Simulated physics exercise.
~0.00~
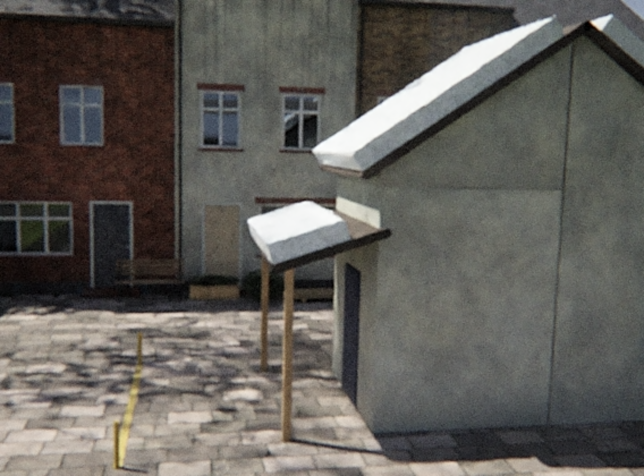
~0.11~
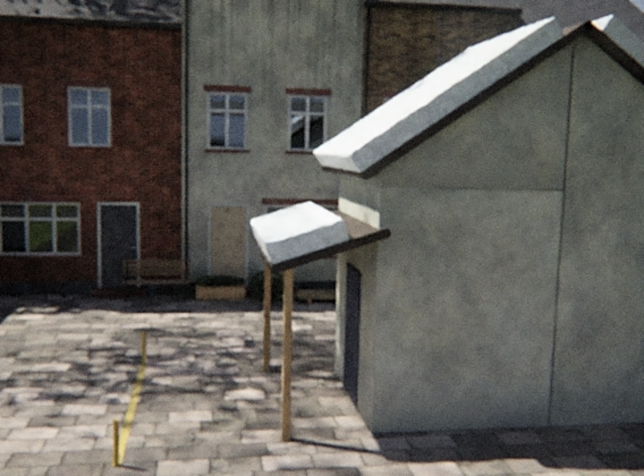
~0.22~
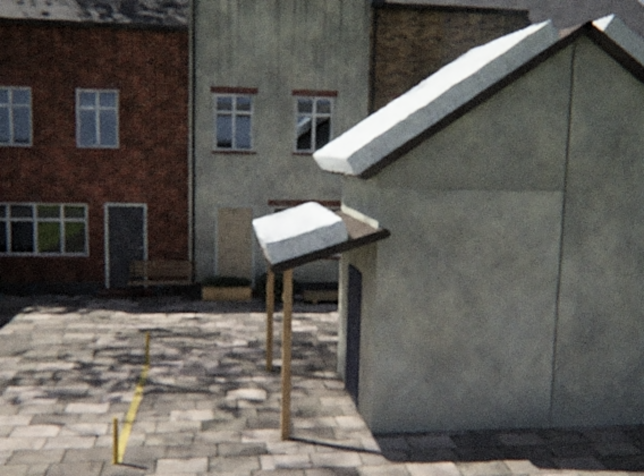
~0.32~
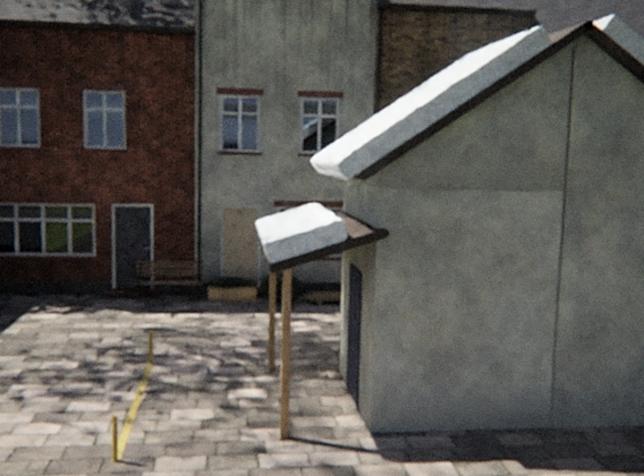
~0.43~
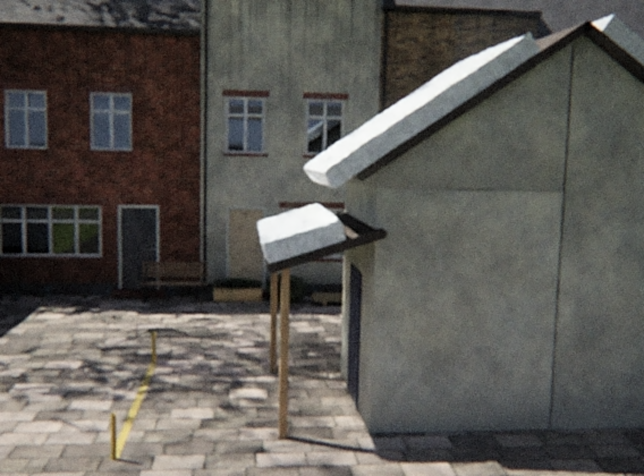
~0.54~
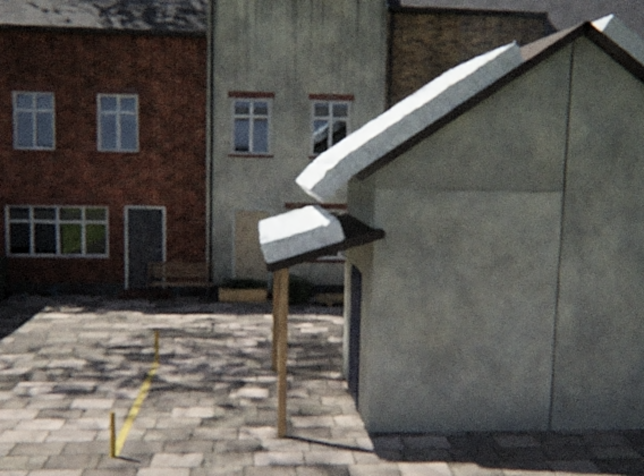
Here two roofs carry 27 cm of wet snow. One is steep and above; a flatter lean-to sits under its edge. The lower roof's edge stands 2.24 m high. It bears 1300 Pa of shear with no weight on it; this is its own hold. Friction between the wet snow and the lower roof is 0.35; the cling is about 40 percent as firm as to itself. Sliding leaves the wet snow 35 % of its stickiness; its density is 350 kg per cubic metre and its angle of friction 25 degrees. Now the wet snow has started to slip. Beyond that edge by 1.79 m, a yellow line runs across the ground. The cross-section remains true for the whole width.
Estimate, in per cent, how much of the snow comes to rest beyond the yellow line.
I would say roughly 40 per cent.
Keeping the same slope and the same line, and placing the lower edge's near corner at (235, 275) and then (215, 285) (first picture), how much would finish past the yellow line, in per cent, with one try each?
35 %, then 35 %.
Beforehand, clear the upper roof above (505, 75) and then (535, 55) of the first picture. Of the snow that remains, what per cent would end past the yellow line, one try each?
20 %, then 30 %.
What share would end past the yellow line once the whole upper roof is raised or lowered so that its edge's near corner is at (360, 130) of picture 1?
About 40 per cent.
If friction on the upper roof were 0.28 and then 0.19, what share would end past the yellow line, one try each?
Respectively near 25 % and near 35 %.
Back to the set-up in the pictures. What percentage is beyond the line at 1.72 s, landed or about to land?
About 10 %.
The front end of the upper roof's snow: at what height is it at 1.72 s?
0.0 m, more or less.
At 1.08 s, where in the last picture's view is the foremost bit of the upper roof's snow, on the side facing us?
Position: Approx. (221, 257).
After 1.08 s, none is below the lower edge and 0 % is past the line.
After 1.72 s, 66 % is below the lower edge and 10 % is past the line.
After 2.36 s, 86 % is below the lower edge and 41 % is past the line.
After 3.00 s, 86 % is below the lower edge and 40 % is past the line.
After 3.40 s, at the end, 86 % is below the lower edge and 40 % is past the line.
